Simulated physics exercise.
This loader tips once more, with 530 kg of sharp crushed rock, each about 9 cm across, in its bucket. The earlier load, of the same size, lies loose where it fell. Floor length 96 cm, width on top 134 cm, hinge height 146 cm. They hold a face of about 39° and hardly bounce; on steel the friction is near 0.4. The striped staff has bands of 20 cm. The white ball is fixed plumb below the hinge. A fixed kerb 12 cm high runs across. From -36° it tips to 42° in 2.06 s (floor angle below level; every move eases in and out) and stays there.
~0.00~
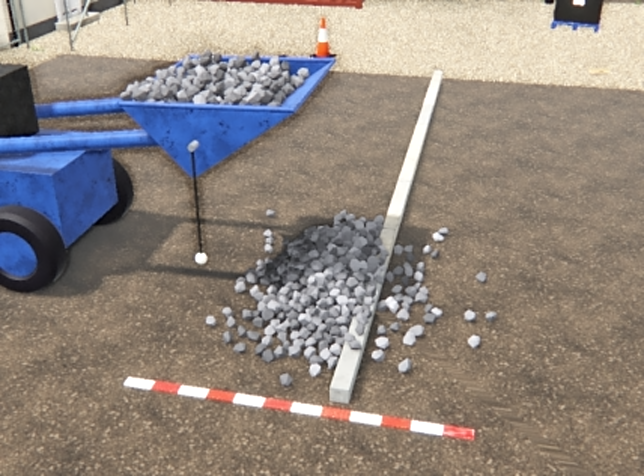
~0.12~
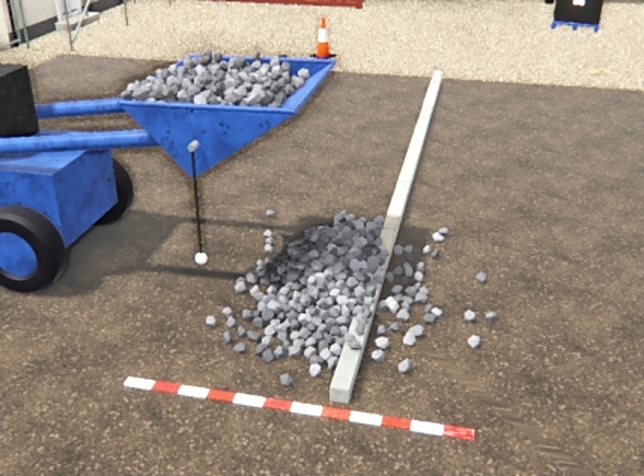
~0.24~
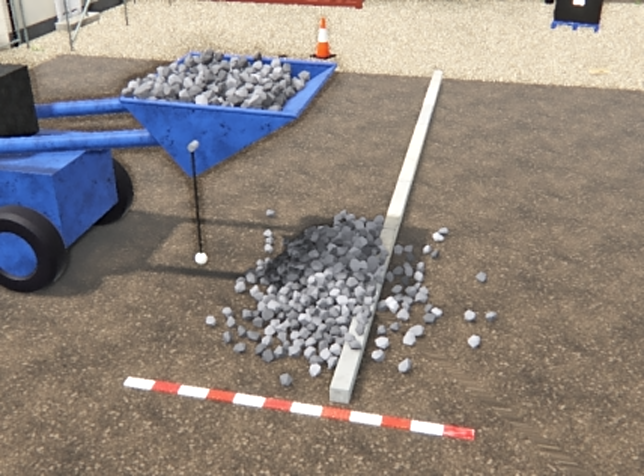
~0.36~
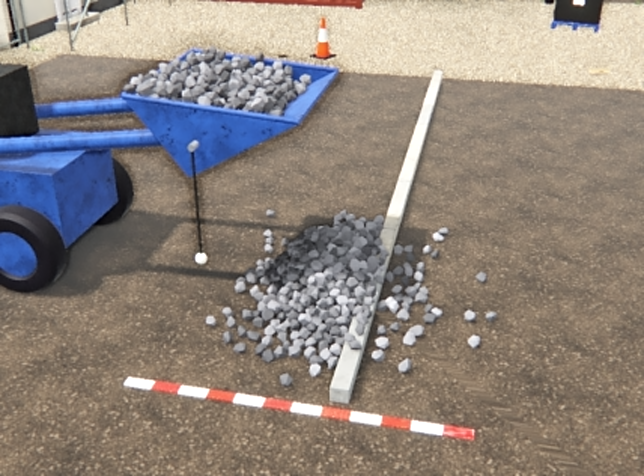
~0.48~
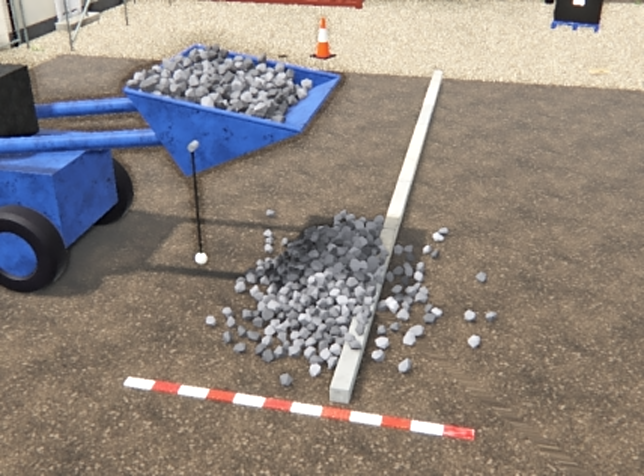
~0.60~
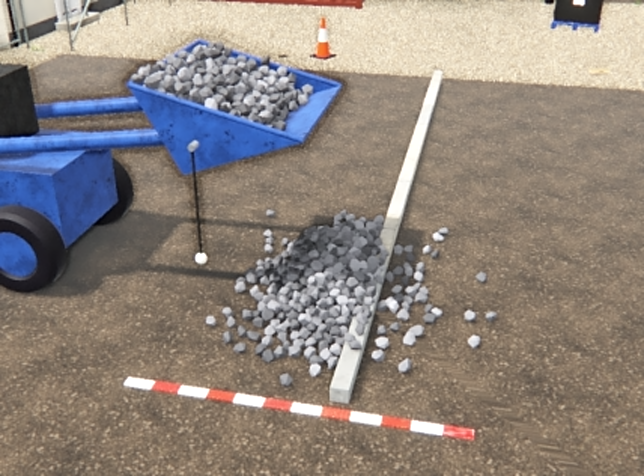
In the video, a blue loader holds a bucket heaped with grey crushed rock near a loose pile lying against a pale kerb. The bucket slowly tilts, its right-hand lip lowering slightly, while the stones shift a little inside it.
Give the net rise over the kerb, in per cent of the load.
Some 22 per cent is added.
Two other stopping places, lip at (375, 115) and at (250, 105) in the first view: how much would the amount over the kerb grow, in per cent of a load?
Near 95 per cent from the first place, 0 from the second.
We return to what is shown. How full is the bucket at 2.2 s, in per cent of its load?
About 25 per cent.
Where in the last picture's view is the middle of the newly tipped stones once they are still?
Their middle is at about (333, 265).
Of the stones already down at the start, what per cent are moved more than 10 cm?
About 10 per cent.
After 1.5 s the floor is at 30°; in per cent of one load, 98 in the bucket, 95 on this side of the kerb, 7 over the kerb; the foremost stones are at (457, 301).
After 2.2 s the floor is at 42°; in per cent of one load, 25 in the bucket, 167 on this side of the kerb, 8 over the kerb; the foremost stones are at (457, 301).
After 2.5 s the floor is at 42°; in per cent of one load, 0 in the bucket, 179 on this side of the kerb, 20 over the kerb; the foremost stones are at (461, 308).
After 5.3 s the floor is at 42°; in per cent of one load, 0 in the bucket, 172 on this side of the kerb, 28 over the kerb; the foremost stones are at (486, 296). Net gain over the kerb, 22.
